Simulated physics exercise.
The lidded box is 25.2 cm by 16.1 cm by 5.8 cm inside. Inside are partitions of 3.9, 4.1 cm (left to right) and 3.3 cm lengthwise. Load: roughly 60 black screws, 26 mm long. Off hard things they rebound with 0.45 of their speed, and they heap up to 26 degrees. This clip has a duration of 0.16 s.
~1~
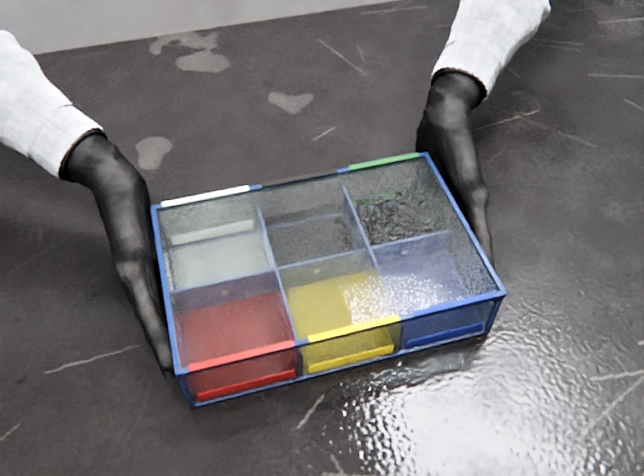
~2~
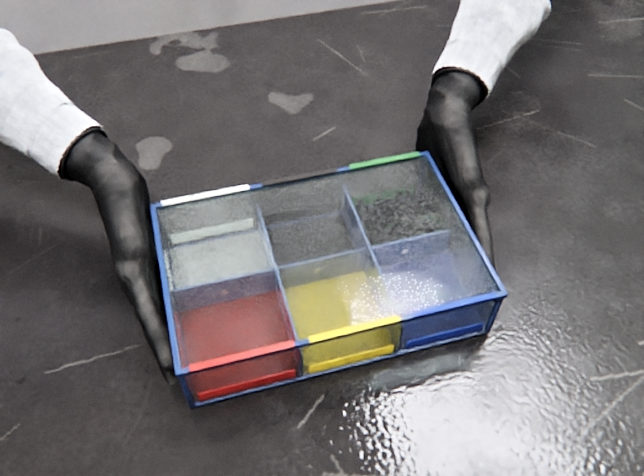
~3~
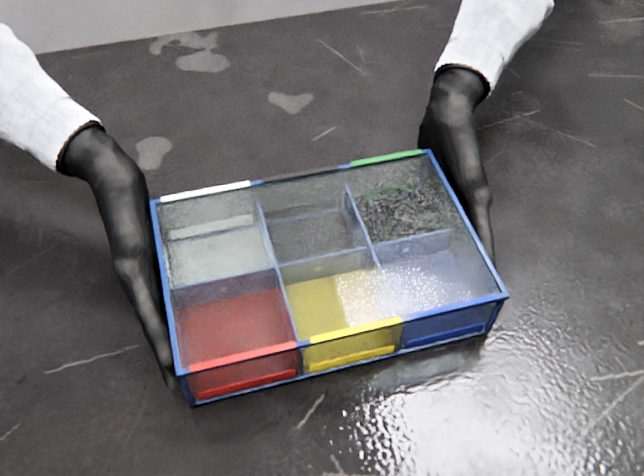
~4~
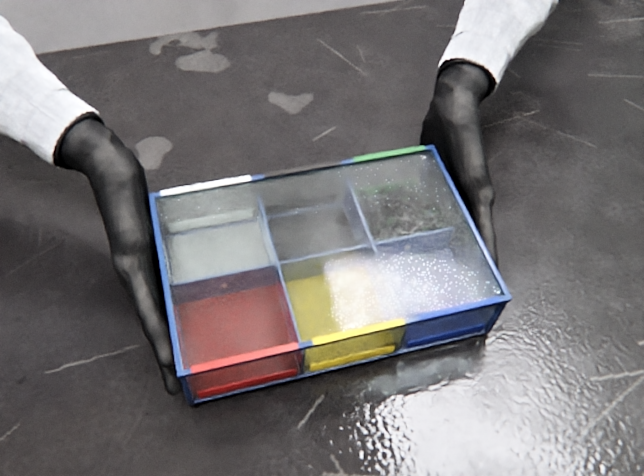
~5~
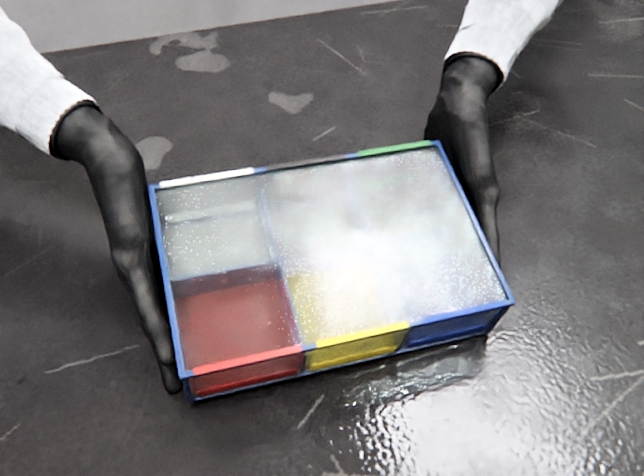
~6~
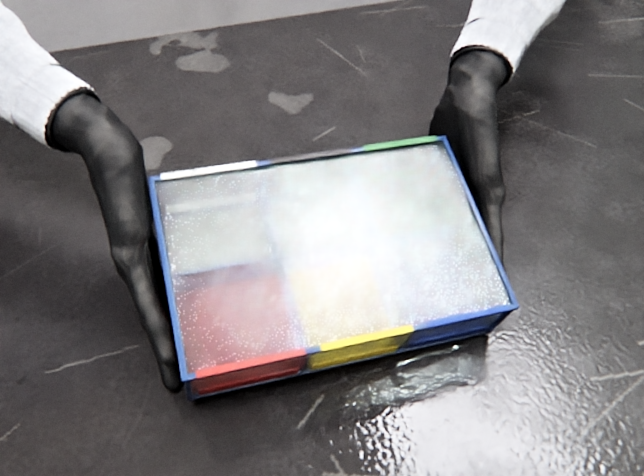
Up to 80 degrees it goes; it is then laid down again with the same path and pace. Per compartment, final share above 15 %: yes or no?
Red compartment no; blue compartment yes; green compartment yes; yellow compartment no; white compartment no; black compartment no.
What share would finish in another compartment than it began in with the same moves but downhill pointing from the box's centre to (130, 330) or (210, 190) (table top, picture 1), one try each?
Around 30 % for the first direction, around 0 % for the second.
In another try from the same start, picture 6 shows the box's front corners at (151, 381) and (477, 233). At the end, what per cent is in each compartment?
Each compartment ends with this per cent: Red 5, blue 5, green 85, yellow 0, white 0 and black 10.
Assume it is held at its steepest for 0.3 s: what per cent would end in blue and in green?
Then, in per cent: Blue 40, green 60.
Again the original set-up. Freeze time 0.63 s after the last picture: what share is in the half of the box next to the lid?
I'd put it at some 20 percent.
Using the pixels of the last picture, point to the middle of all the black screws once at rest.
(419, 245) or so.
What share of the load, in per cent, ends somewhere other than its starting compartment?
40 per cent, roughly.
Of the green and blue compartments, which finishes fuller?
It's the green one that holds more.
Then, 0.63 s after the last picture, tilt 80 degrees; green 100 %.
Then, 1.04 s after the last picture, tilt 35 degrees; blue 40 %, green 60 %.
Then, 1.54 s after the last picture, tilt 0 degrees; blue 40 %, green 60 %.
In the end, red 0 %, blue 40 %, green 60 %, yellow 0 %, white 0 %, black 0 %.
